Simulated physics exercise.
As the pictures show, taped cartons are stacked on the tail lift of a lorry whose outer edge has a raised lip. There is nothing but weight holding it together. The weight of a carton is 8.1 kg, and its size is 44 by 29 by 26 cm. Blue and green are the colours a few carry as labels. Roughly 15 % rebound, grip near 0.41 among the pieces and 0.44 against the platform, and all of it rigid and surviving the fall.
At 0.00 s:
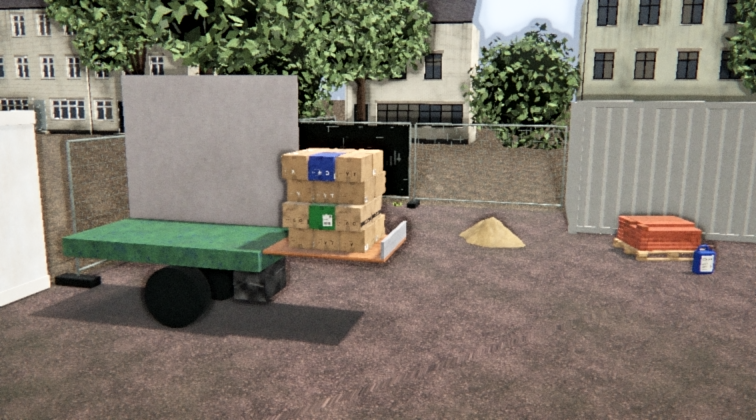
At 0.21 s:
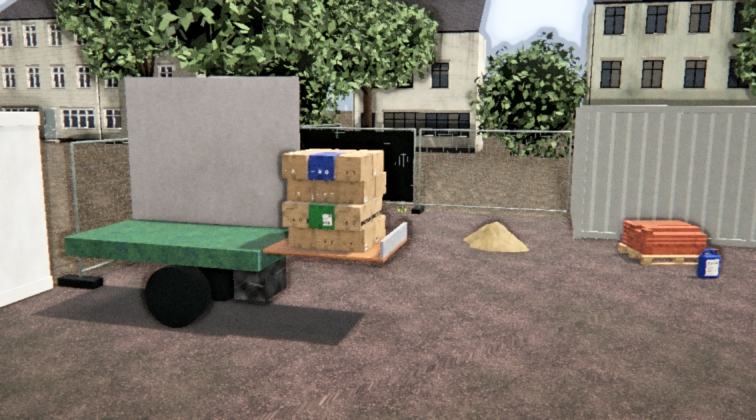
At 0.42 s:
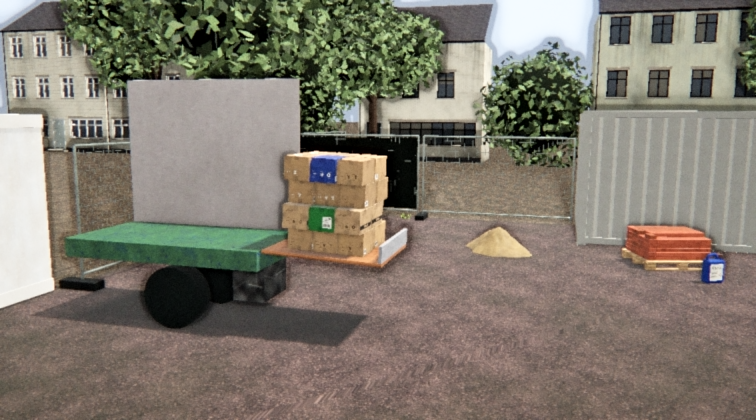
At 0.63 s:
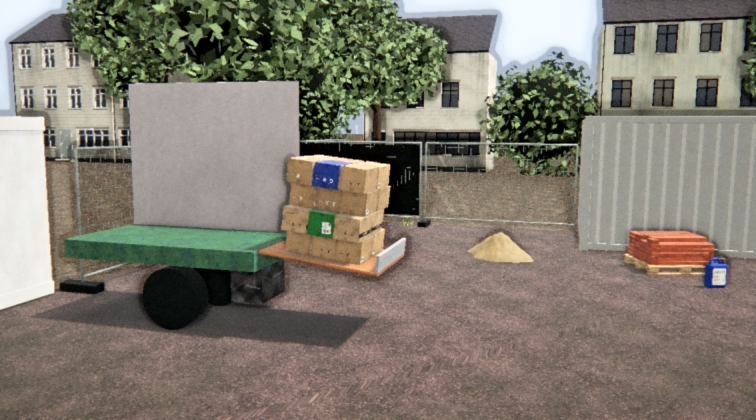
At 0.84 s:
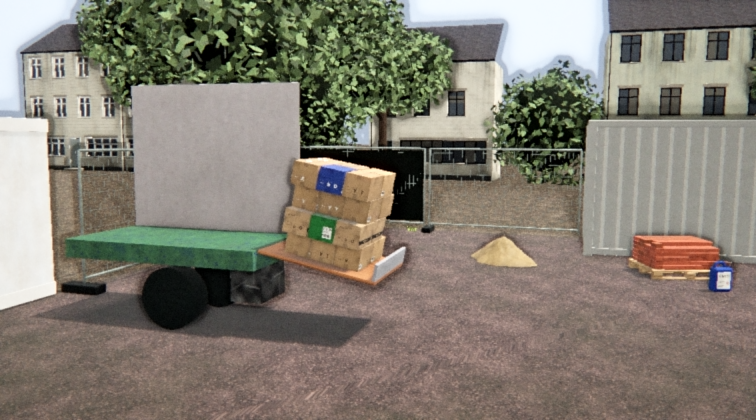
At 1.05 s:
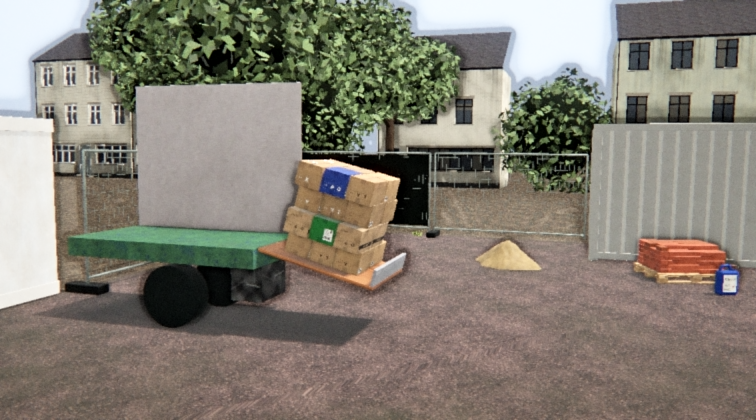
At the start, taped cartons with blue and green labels sit stacked on a level platform with a raised lip, beside a green flatbed. The platform's outer edge then tilts steadily downward to the right, and the stack leans with it, still together, as the view shifts slightly.
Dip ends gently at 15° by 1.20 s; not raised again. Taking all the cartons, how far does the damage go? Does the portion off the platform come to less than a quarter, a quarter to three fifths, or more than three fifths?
It comes to a quarter to three fifths.
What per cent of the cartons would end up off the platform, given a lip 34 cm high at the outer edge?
You'd get 20 in a hundred.
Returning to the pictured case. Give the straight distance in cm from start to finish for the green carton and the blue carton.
Moved: Green 40, blue 230.
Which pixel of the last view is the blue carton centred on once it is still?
In the final image its middle is around (476, 322).
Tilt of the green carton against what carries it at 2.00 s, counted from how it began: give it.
Angle at that time, about 20 degrees.
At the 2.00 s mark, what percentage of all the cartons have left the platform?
0 %.
After 2.00 s, slope 15°; none of the 24 cartons off the platform, 24 disturbed; blue carton leaning 22°; green carton leaning 22°.
After 2.62 s, slope 15°; 10 of the 24 cartons off the platform; blue carton on its side; green carton leaning 43°.
By the end (3.7 s), slope 15°; 12 of the 24 cartons off the platform; blue carton upside down; green carton leaning 43°. That is 50 per cent. As the last picture would show them, middles, blue carton near (476, 322), green carton near (355, 236).
